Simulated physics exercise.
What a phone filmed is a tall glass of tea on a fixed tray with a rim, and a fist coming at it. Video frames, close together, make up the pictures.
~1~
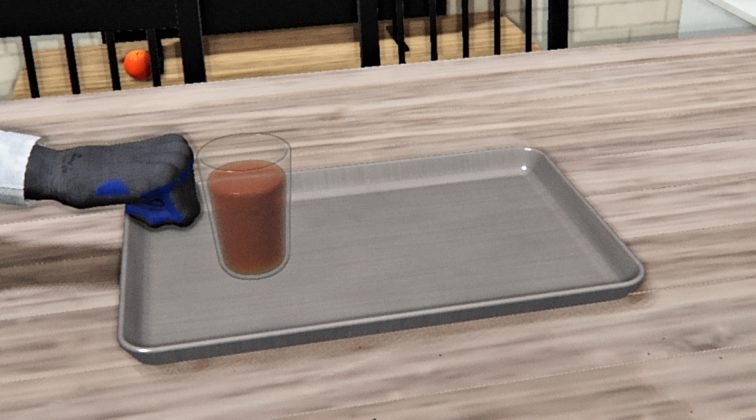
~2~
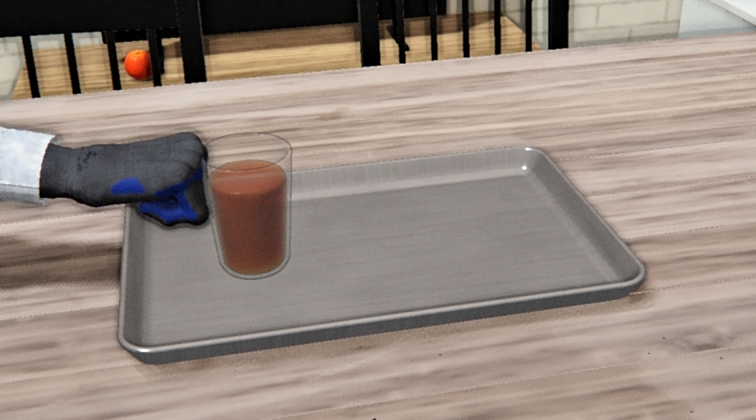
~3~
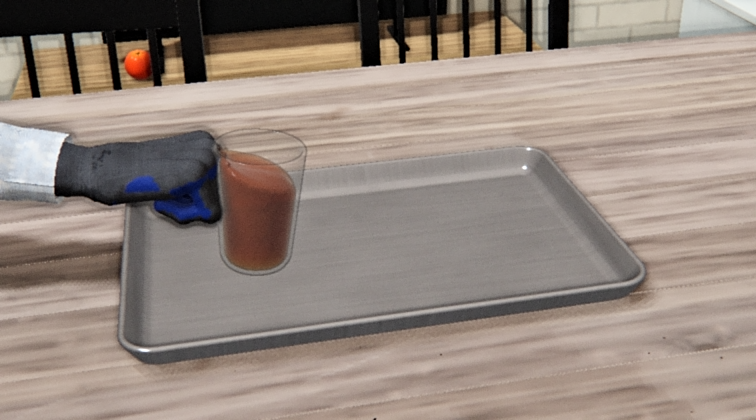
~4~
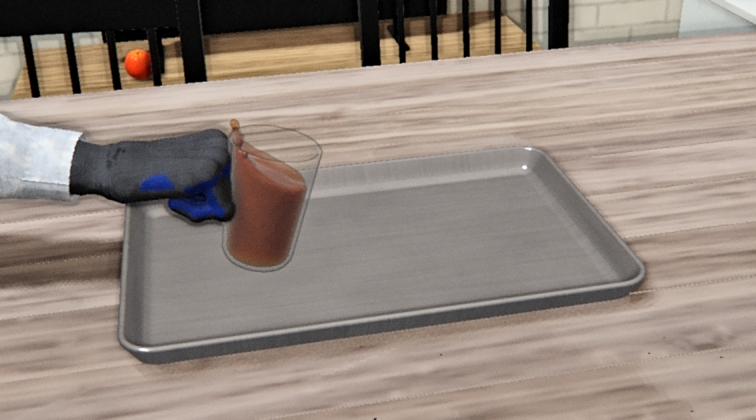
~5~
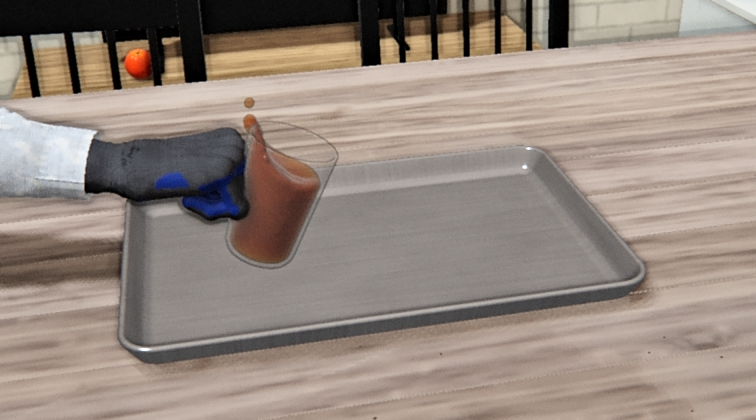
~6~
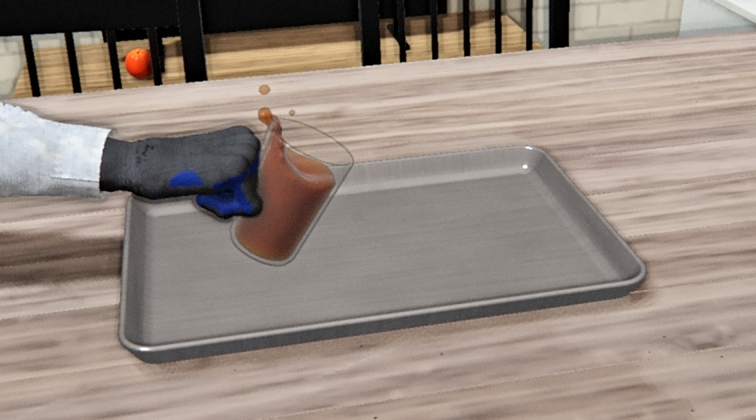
A gloved fist pushes a glass of reddish-brown liquid, tilting it rightward as drops fly up.
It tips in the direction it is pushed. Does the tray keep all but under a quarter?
Turns out the tray loses more than a quarter of it.
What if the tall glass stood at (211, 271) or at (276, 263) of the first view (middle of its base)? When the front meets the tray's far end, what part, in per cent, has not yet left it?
Roughly 40 % and 45 %.
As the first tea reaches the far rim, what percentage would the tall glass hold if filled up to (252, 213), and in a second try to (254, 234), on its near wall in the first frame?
I'd put it at around 60 percent the first time and around 50 percent the second.
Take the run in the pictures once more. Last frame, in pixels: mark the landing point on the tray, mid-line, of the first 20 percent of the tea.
(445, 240).
A moment on, the tall glass lies on its side and 93 per cent is in the glass, 0 on the tray and 7 above or beyond its rim.
Next, the tall glass lies on its side and 48 per cent is in the glass, 49 on the tray and 4 above or beyond its rim.
Then the tall glass lies on its side and 24 per cent is in the glass, 55 on the tray and 21 above or beyond its rim.
Later the tall glass lies on its side and 12 per cent is in the glass, 48 on the tray and 40 above or beyond its rim.
Finally, 60 per cent is held by tray and glass, 40 is off the tray.
